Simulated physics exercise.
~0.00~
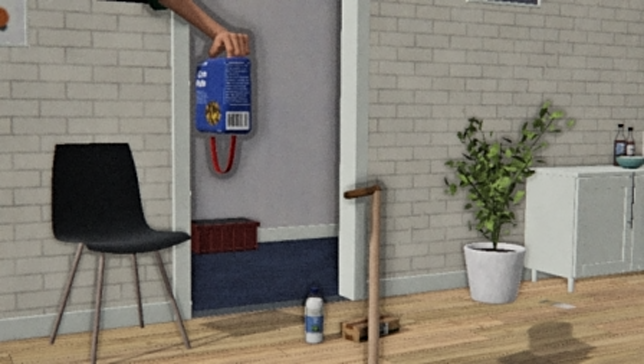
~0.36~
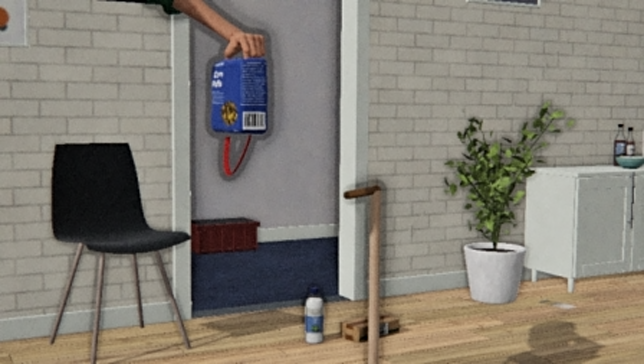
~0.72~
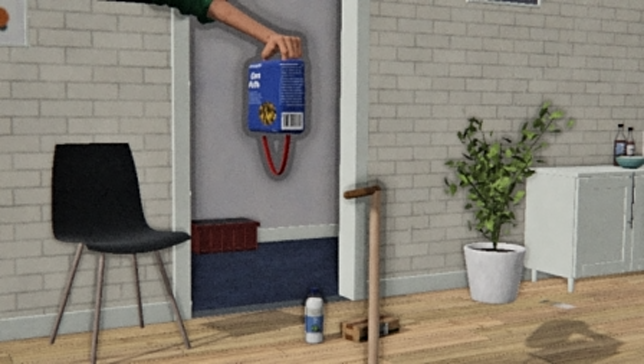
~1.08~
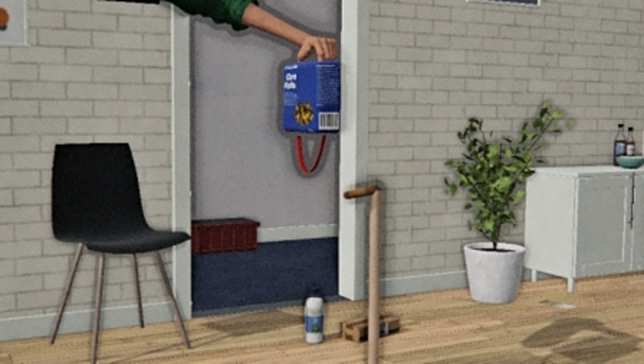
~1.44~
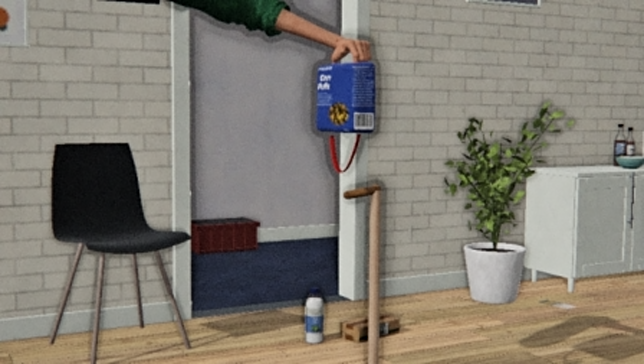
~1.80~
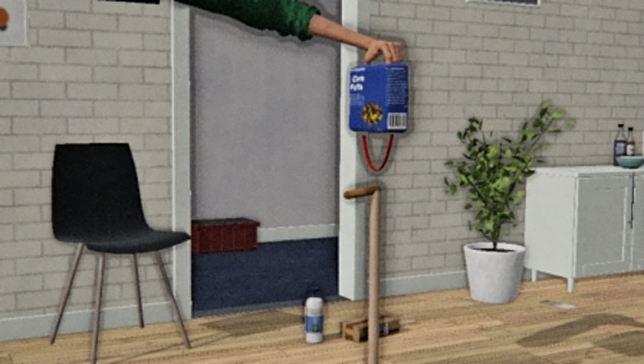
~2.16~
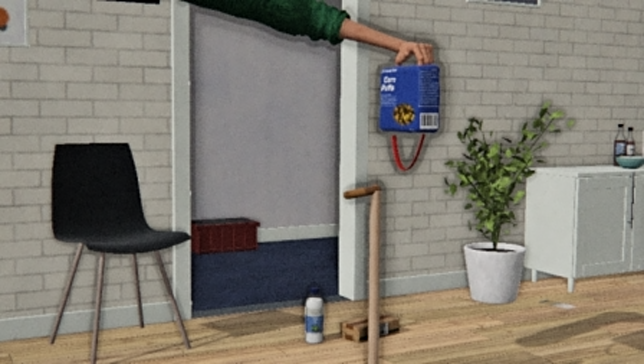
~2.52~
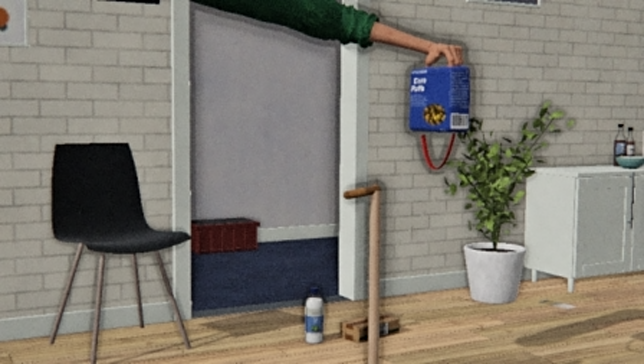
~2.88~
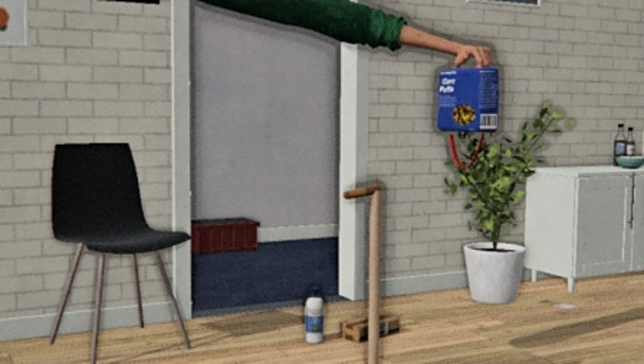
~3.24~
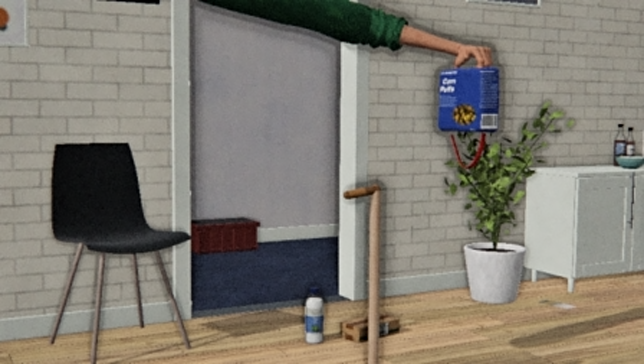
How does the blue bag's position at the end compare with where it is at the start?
At the start the blue bag is held in front of the open doorway, to the left of the wooden post. By the end it is held at about the same height on the right side of the post, by the top of the potted plant.
